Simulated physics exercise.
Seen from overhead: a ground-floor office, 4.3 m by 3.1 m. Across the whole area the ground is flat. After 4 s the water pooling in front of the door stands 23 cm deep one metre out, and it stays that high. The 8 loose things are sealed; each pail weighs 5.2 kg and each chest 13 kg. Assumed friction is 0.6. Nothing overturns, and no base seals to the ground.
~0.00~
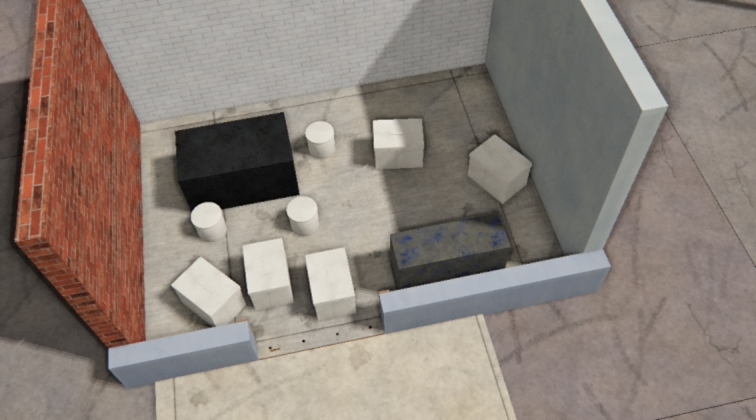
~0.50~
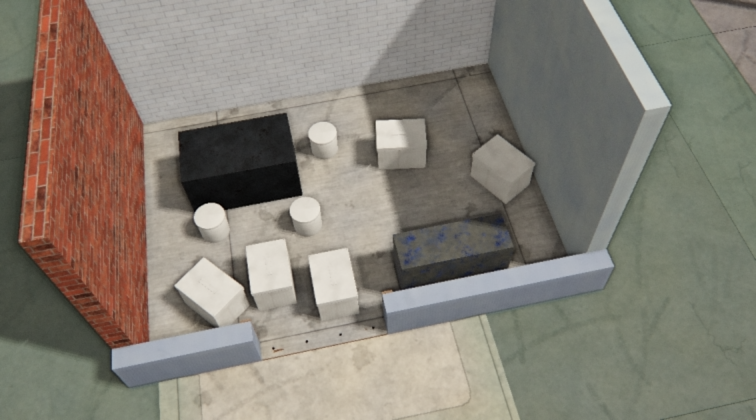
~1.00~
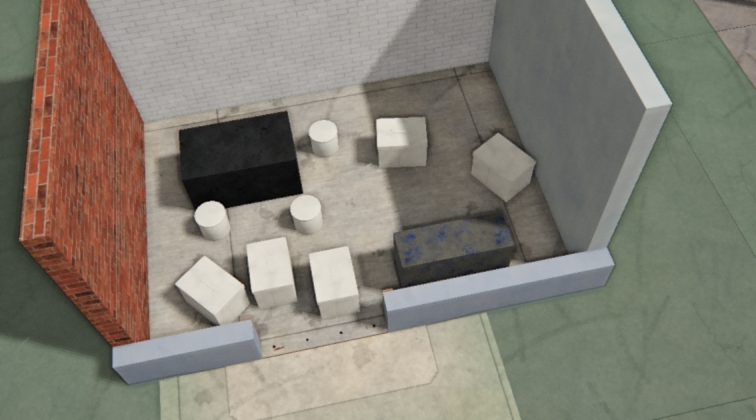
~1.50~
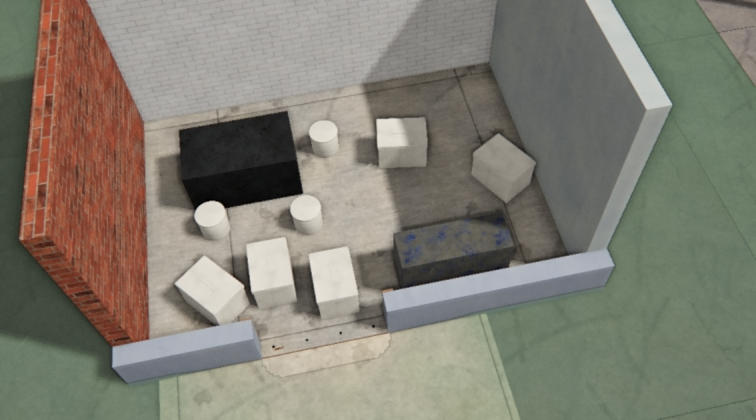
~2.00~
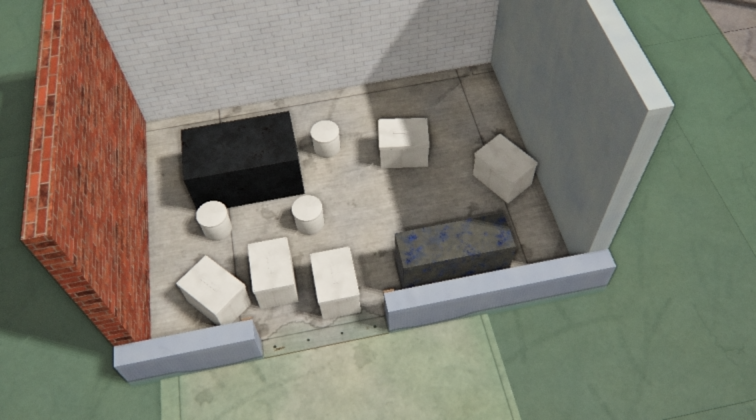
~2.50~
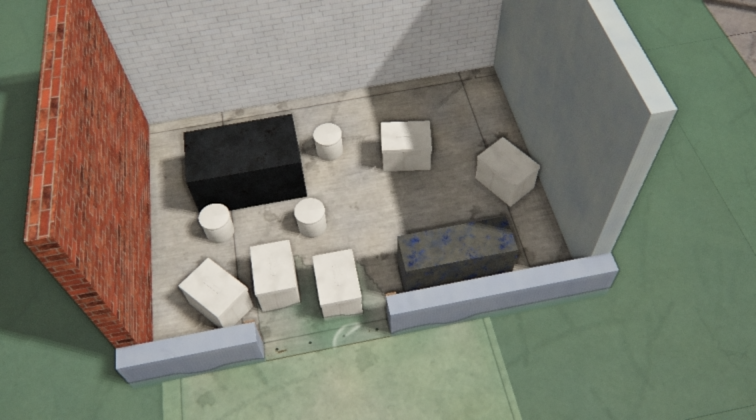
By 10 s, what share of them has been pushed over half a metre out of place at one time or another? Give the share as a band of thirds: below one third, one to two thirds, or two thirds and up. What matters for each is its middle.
The share is two thirds and up.
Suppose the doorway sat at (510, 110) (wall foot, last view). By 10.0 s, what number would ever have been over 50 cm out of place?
Then it comes to 4.
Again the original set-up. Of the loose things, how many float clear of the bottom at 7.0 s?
5 of them.
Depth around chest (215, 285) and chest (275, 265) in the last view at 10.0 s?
I'd estimate 11 cm for the first and 10 cm for the second.
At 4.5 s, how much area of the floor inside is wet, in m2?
Flooded: Near 5.5 m2.
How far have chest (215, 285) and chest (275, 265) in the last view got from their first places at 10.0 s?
One is off by 80 cm, the other by 60 cm, in the order asked.
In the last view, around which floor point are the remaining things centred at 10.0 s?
Near (370, 201).
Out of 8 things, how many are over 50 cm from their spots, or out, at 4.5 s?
The count is 2.
After 3.5 s 1 of 8 are over 50 cm from their spots; 0 afloat.
After 4.5 s 2 of 8 are over 50 cm from their spots; 1 afloat.
After 7.0 s 6 of 8 are over 50 cm from their spots; 5 afloat.
After 10.0 s 7 of 8 are over 50 cm from their spots, and 8 have been at some point; 8 afloat.
